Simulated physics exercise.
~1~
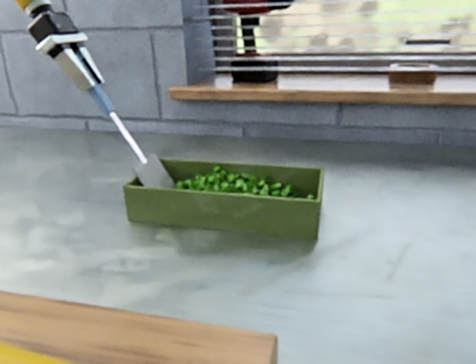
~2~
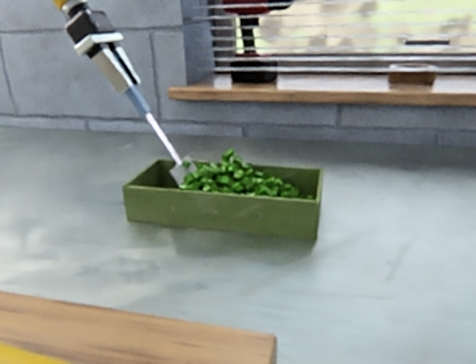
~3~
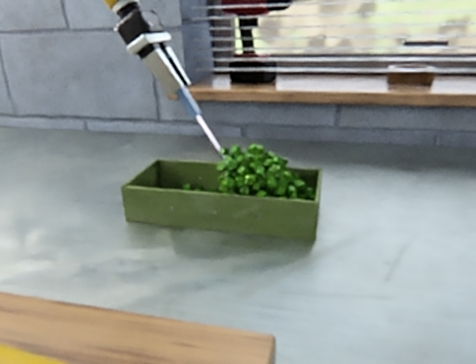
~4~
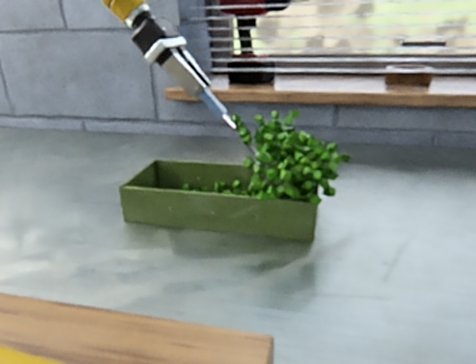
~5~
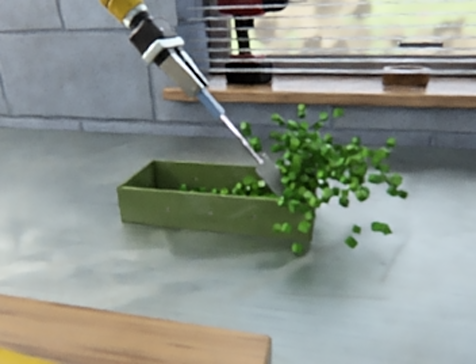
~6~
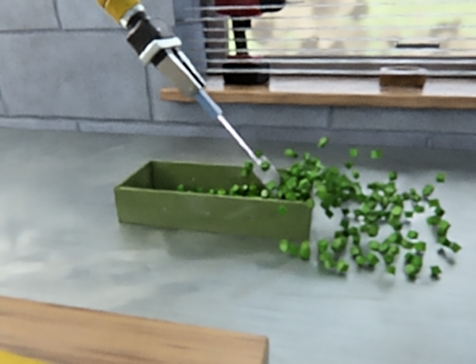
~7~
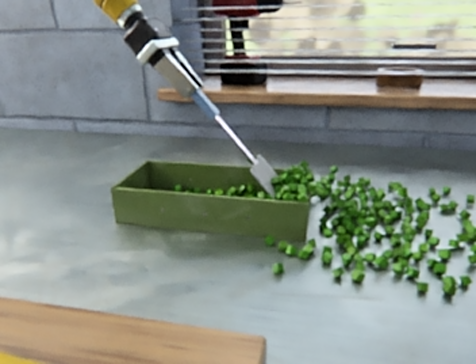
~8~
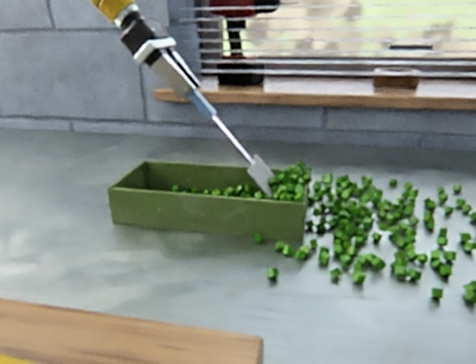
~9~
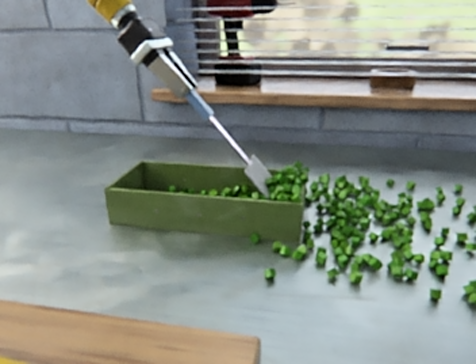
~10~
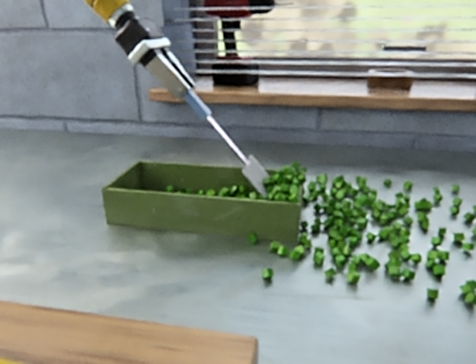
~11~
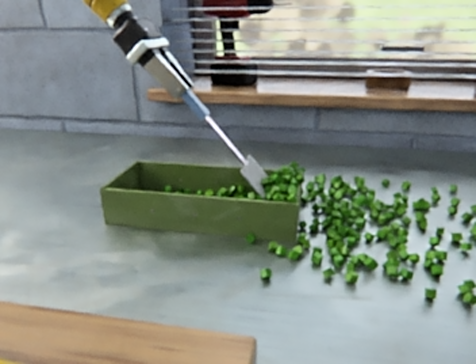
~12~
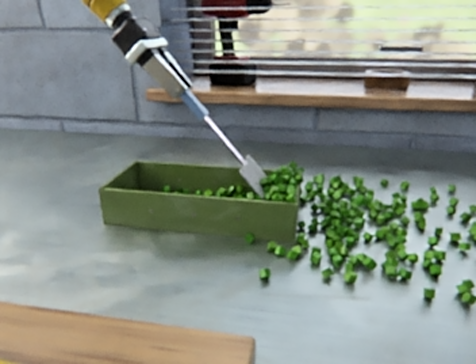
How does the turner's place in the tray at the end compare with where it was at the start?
It starts near the left end of the green tray and finishes near the right end, beside the spilled green pieces.
